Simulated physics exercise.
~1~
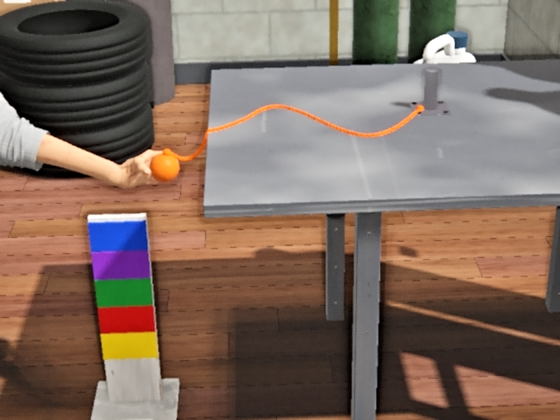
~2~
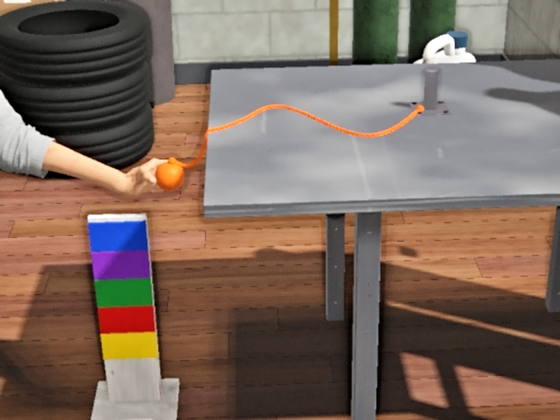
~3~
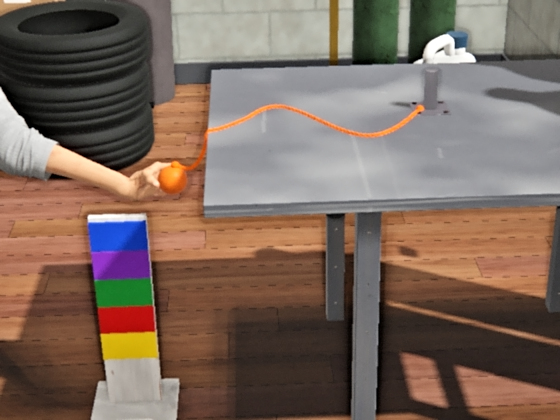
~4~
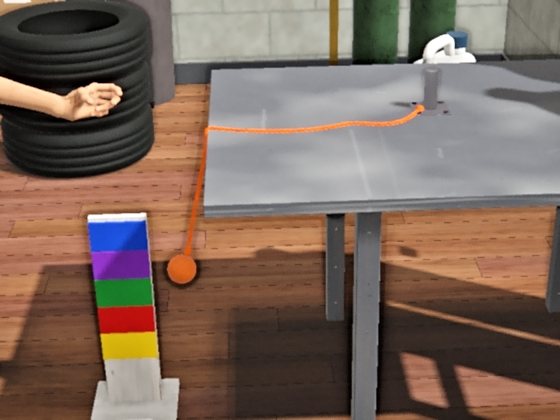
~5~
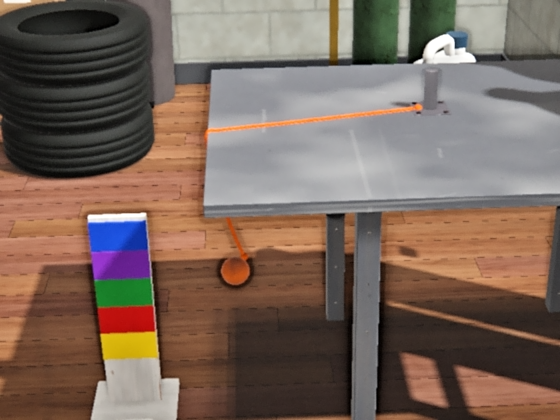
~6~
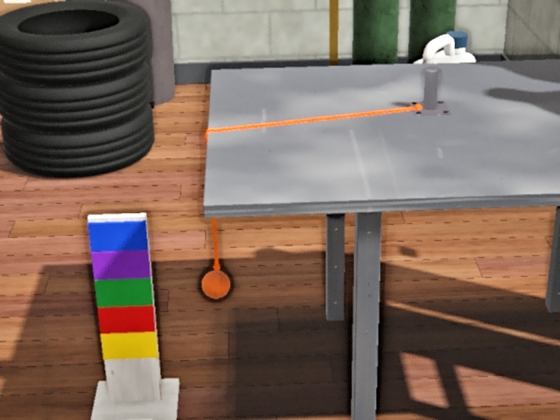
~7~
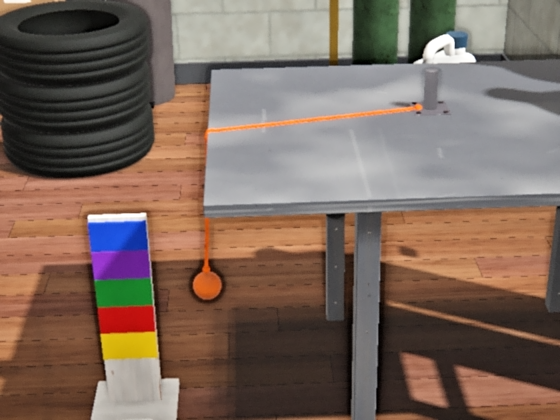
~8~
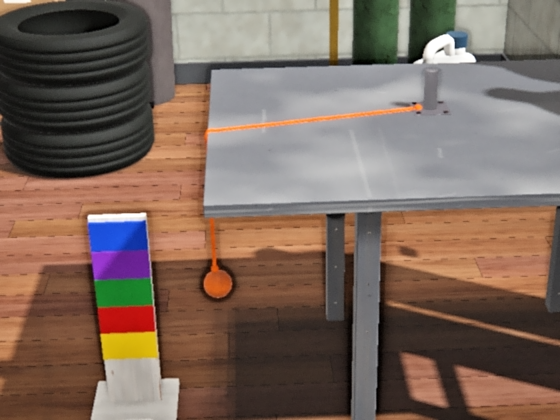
An orange ball on a cord tied to a post on a grey table was let go by a hand, dropped beside the coloured bands, and swung right and back beneath the edge, ending up hanging with a slight sway, level with the green band.
